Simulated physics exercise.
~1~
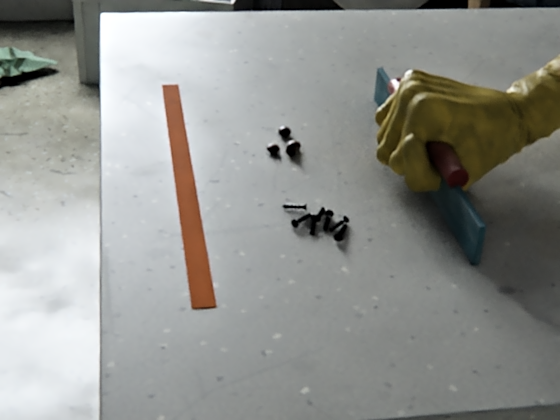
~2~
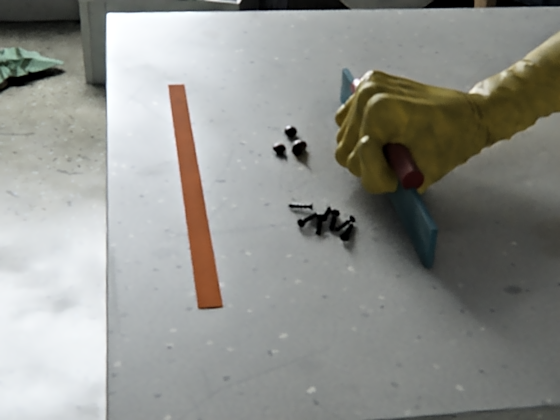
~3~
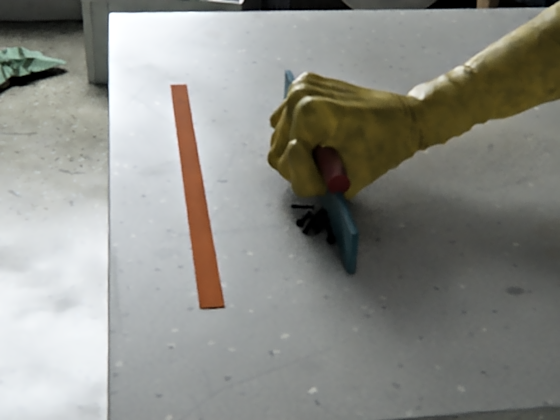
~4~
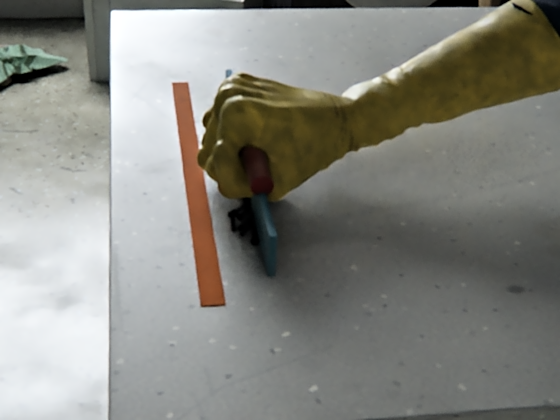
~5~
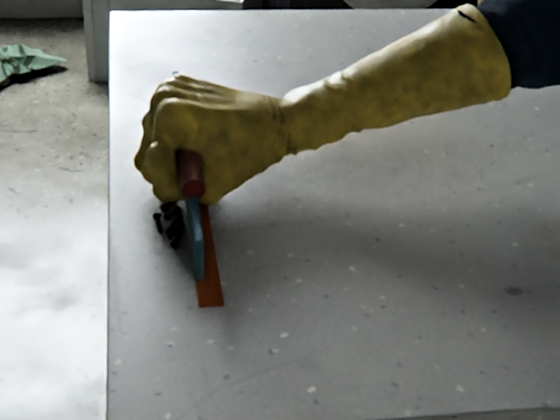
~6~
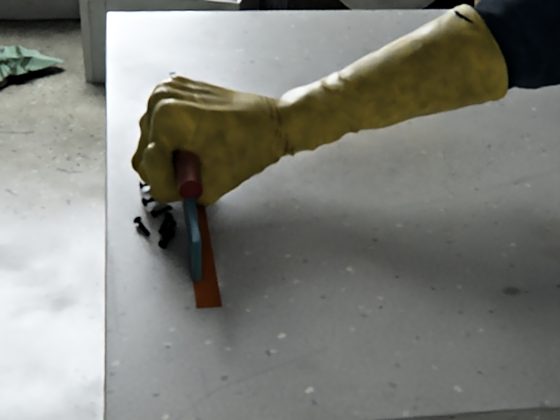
A hand in a yellow rubber glove grips a blue scraper with a red handle at the right of a pale, speckled tabletop, seen from above in a slightly swaying view. Two small heaps of dark screw-like pieces lie in the middle, one behind the other, with an orange strip of tape to their left. The scraper slides left, hiding the back heap and pushing the front one along. It crosses the remaining space and stops at the tape. Dark pieces end up just beyond the blade, still on the table, short of its left edge.
